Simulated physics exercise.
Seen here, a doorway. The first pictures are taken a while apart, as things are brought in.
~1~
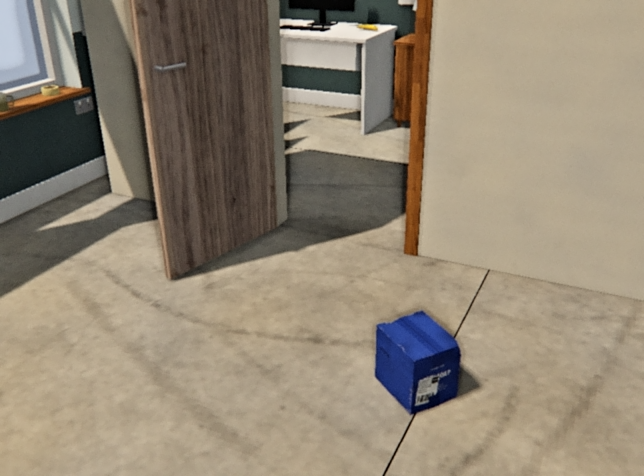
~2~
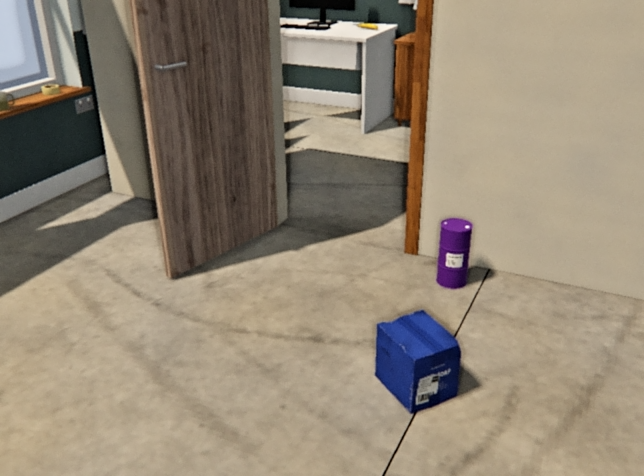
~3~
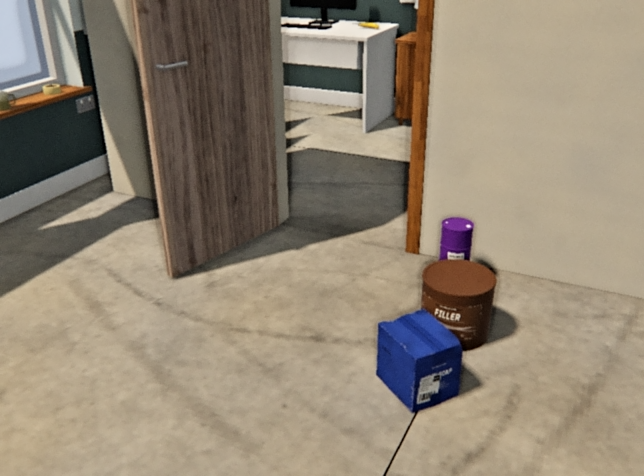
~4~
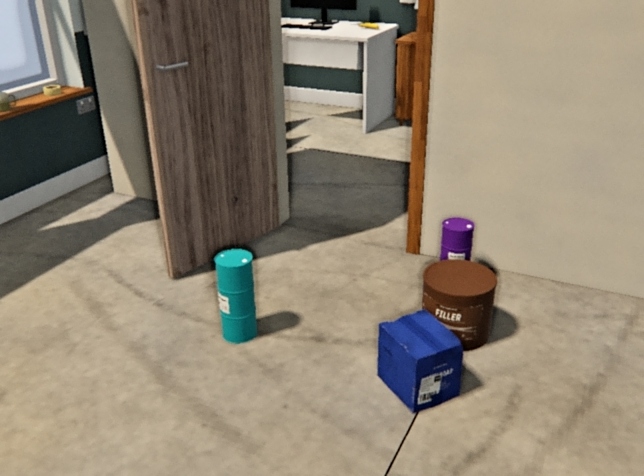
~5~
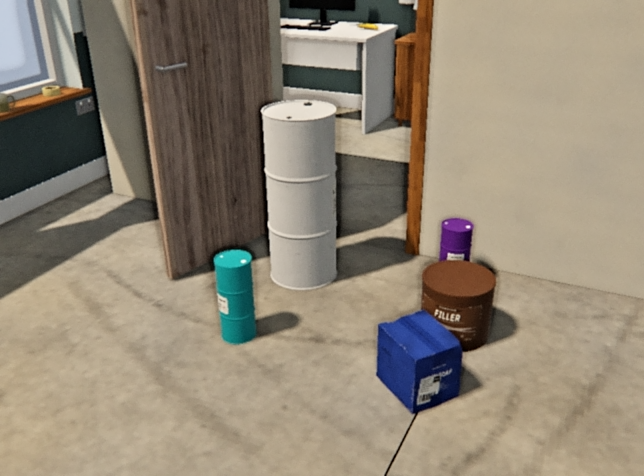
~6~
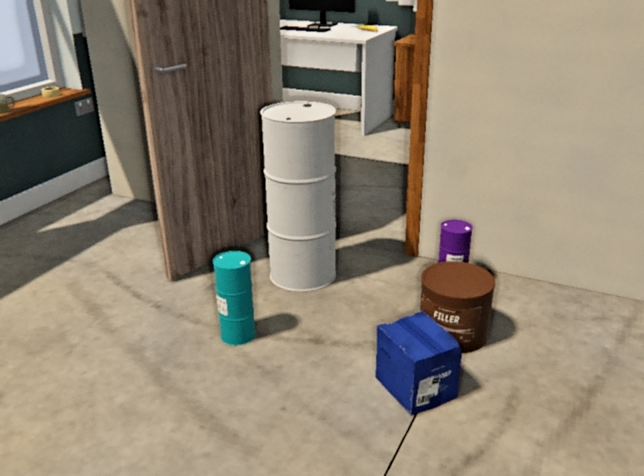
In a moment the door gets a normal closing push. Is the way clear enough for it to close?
It is blocked.
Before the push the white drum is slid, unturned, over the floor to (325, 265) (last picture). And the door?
Then it stops short.
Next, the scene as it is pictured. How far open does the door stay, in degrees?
Some 65° open.
Then, 0.40 s on from there, open by 96°.
Then, 0.70 s on from there, open by 82°.
Then, 1.00 s on from there, open by 67°.
In the end, open by 66°; all 5 unmoved. At the end, from the last picture's camera, white drum near (302, 197).
